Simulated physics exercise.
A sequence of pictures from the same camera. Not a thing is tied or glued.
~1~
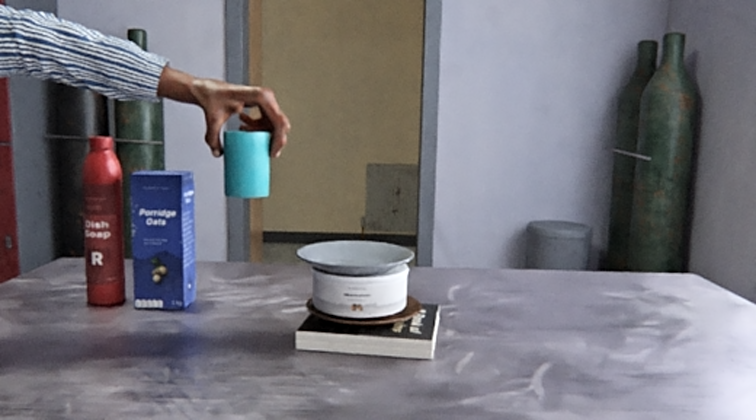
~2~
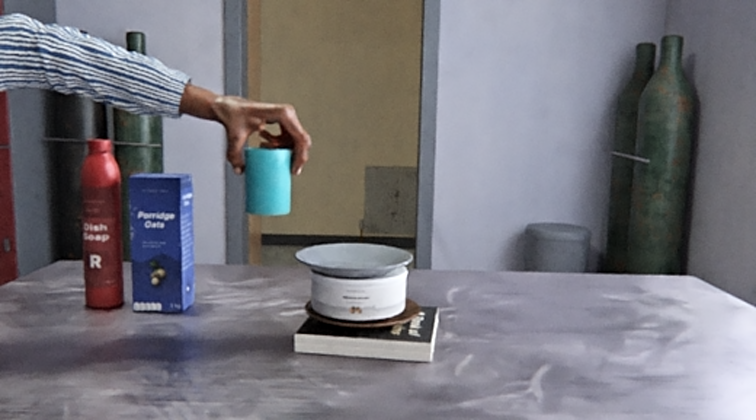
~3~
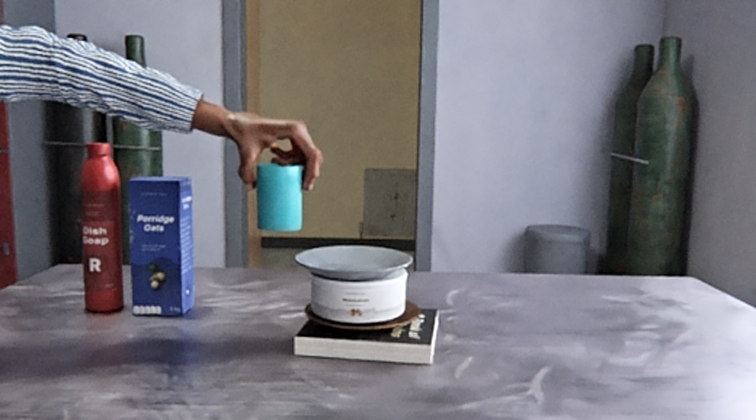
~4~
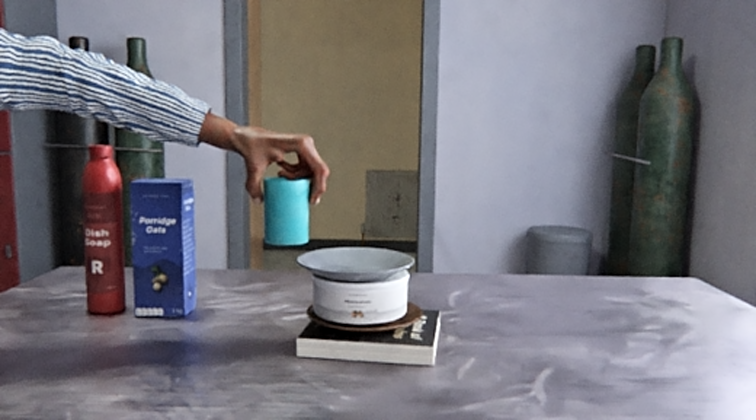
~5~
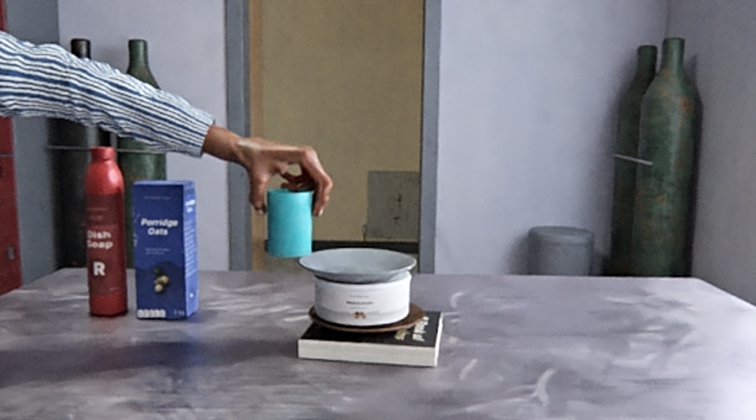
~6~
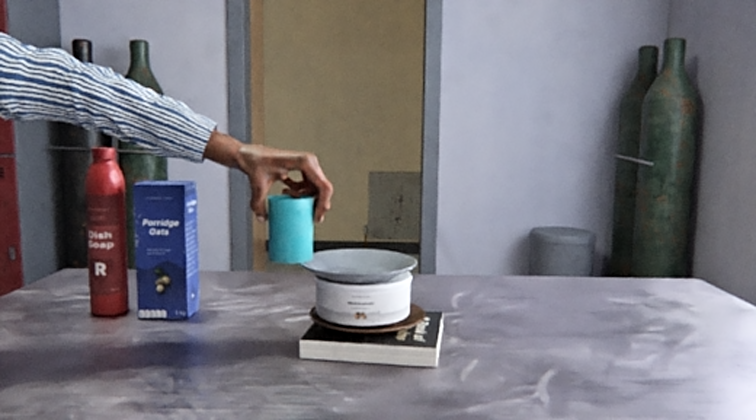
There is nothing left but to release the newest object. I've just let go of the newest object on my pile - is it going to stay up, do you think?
The tower does not stay put.
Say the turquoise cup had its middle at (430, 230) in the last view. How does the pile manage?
In the end the pile crashes down.
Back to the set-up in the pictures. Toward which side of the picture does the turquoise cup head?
Direction of travel: Leftward.
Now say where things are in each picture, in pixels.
The first picture shows on its way; turquoise cup (246, 164); red bottle (104, 220).
The second picture shows on its way; turquoise cup (268, 181); black book (372, 328).
The third picture shows on its way; turquoise cup (279, 197).
The fourth picture shows on its way; turquoise cup (286, 210); red bottle (104, 229).
The fifth picture shows on its way; turquoise cup (290, 222); black book (375, 333).
The sixth picture shows in place under the hand; turquoise cup (291, 228).
Then, 0.30 s past the last view, turquoise cup now fallen.
Then, 0.40 s past the last view, things are still on the move.
Then, 1.80 s past the last view, nothing new.
Finally, fallen, turquoise cup; the other 6 still in place. Final places as the last picture's camera would see them, turquoise cup near (251, 321). The pile comes apart.
